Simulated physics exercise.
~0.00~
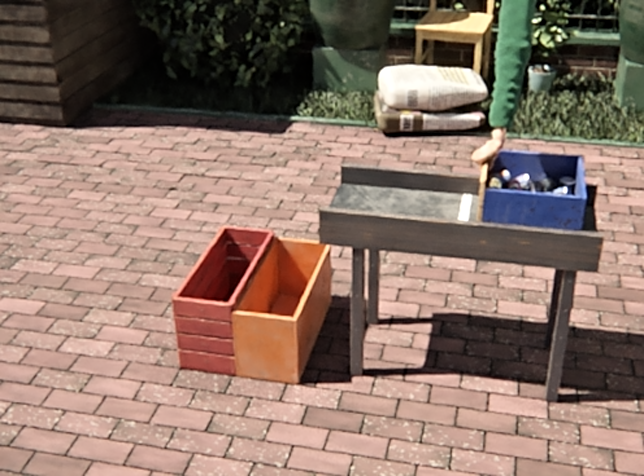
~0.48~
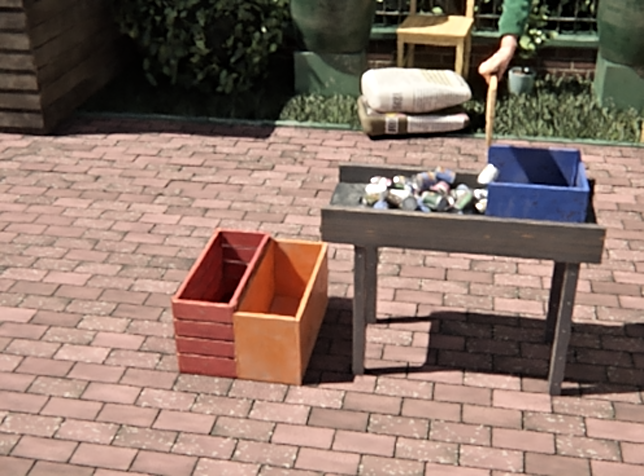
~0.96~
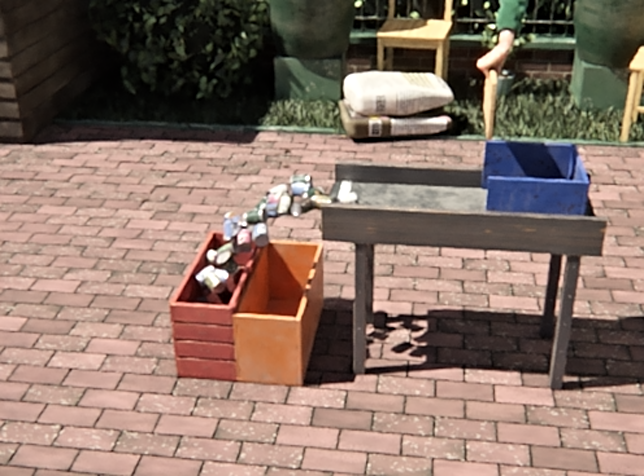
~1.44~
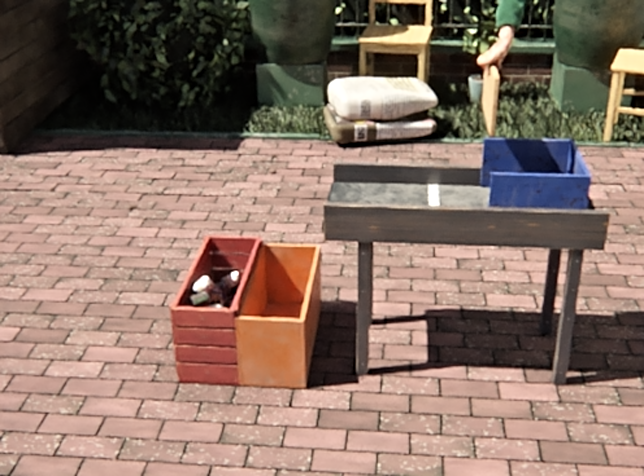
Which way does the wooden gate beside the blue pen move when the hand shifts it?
The gate moves up, lifted by the hand at its top.
